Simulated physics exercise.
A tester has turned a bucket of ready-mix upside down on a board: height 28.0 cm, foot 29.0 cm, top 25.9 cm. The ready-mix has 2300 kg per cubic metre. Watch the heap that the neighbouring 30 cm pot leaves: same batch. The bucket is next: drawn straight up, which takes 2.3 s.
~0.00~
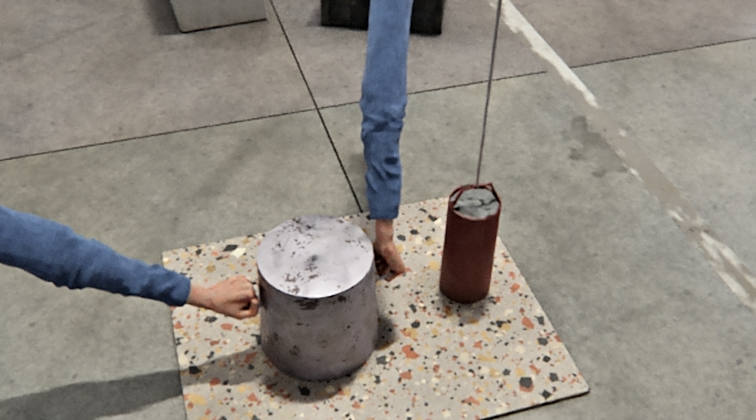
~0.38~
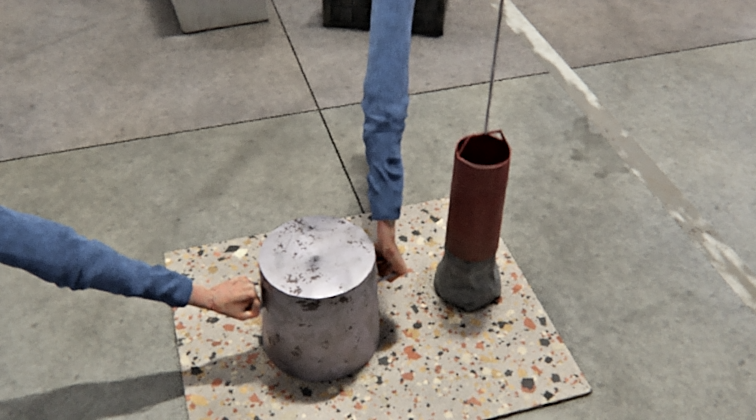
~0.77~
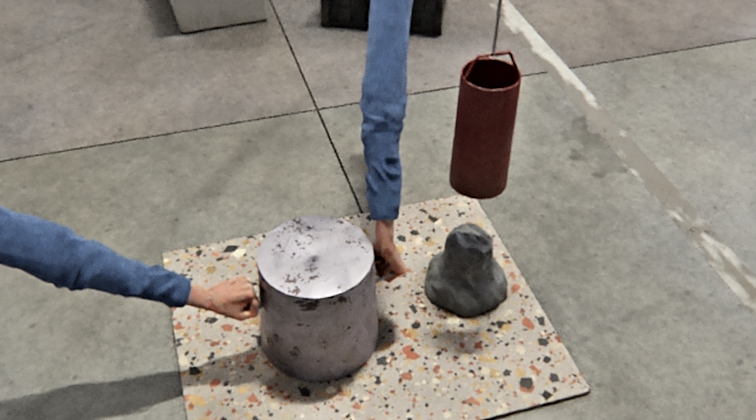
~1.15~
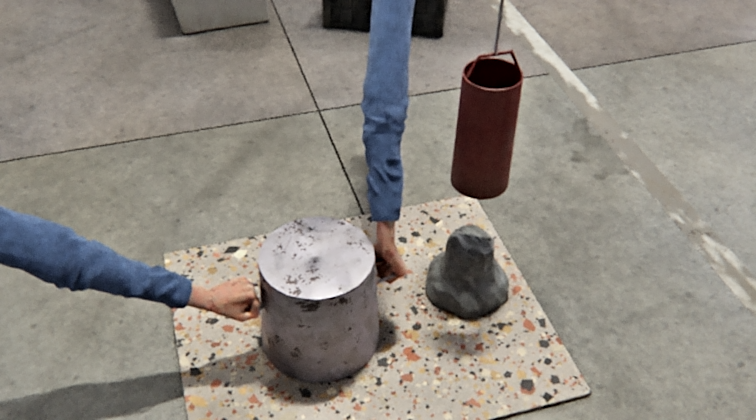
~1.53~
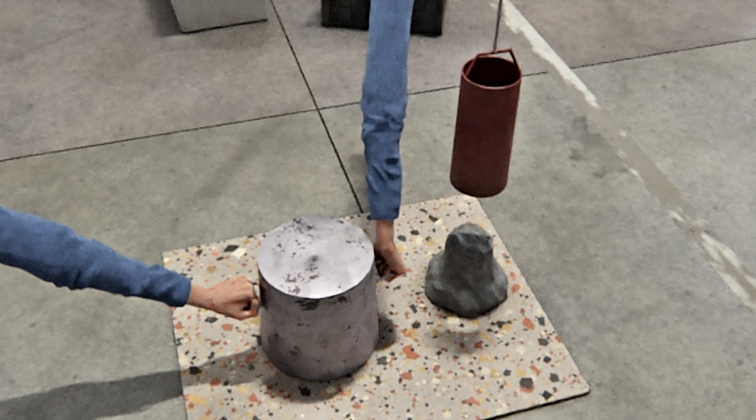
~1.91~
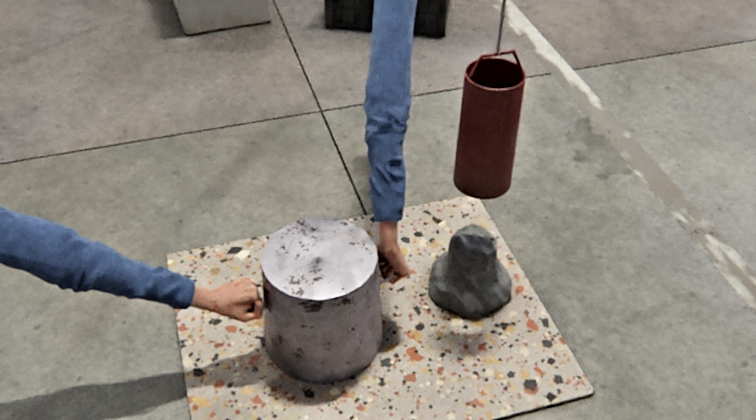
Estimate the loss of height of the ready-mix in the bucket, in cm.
Close to 8 centimetres.
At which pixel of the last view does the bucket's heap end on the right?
Around (404, 334).
By 2.5 s, the bucket is up 6.8 cm; the ready-mix has come down 1.7 cm to 26 cm and is 31 cm wide.
By 3.1 s, the bucket is up 18 cm; the ready-mix has come down 8.4 cm to 20 cm and is 41 cm wide.
By 3.6 s, the bucket is up 28 cm; the ready-mix has come down 8.5 cm to 20 cm and is 41 cm wide.
By 4.3 s, the bucket is clear; the ready-mix has come down 8.5 cm to 20 cm and is 41 cm wide.
By 4.9 s, at rest, the bucket is clear; the ready-mix has come down 8.5 cm to 19 cm and is 41 cm wide.
